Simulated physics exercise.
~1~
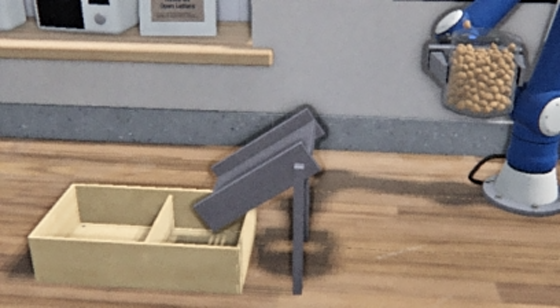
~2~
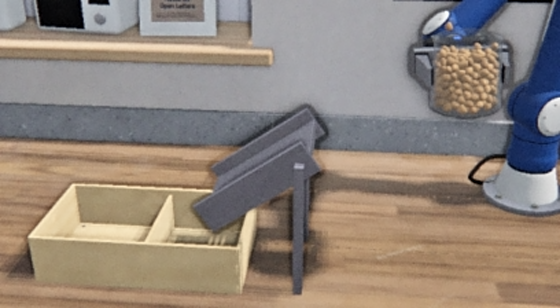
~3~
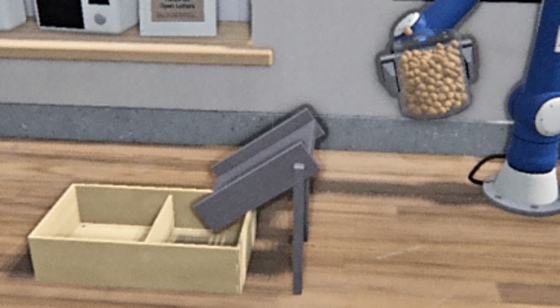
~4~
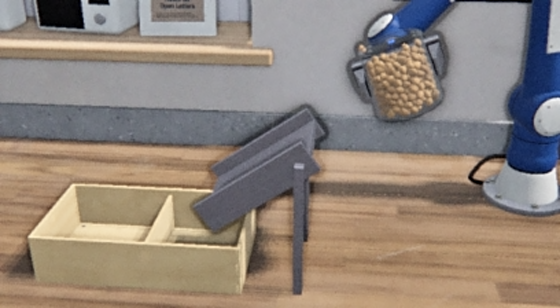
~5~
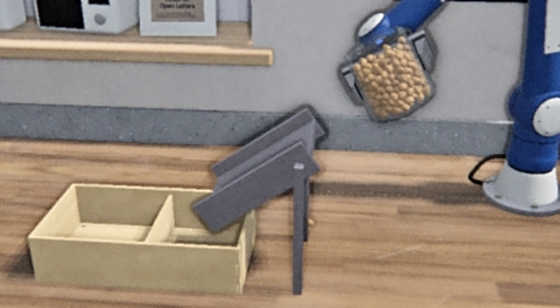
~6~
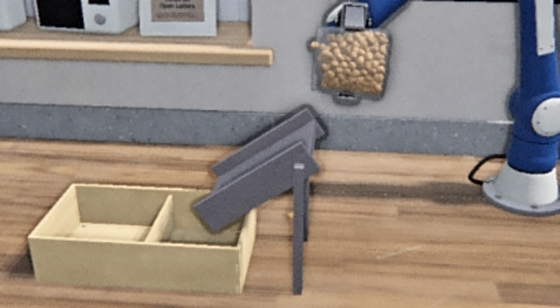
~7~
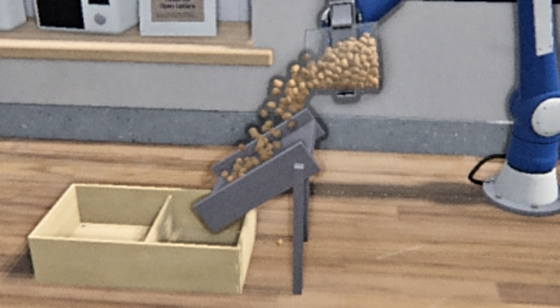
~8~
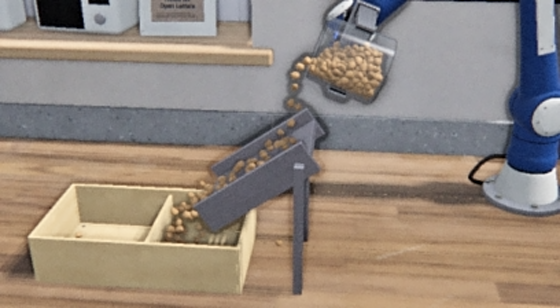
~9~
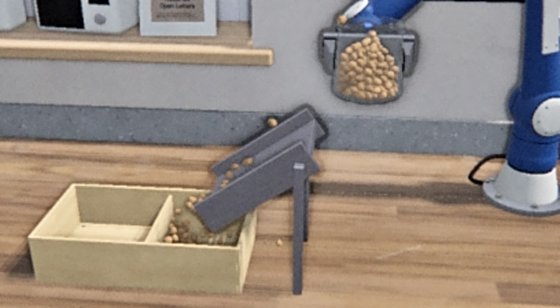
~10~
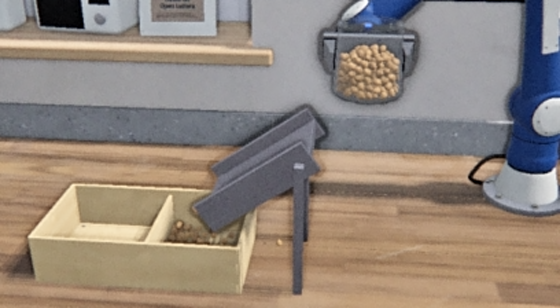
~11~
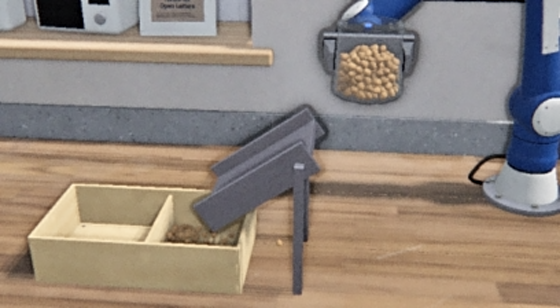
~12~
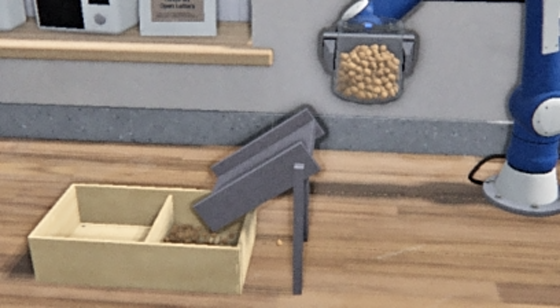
A blue robot arm carries a clear tumbler of dried beans left, tipping it over a grey chute so some slide into the right part of a divided wooden box, then turns it upright and holds still, the tumbler still holding many beans.
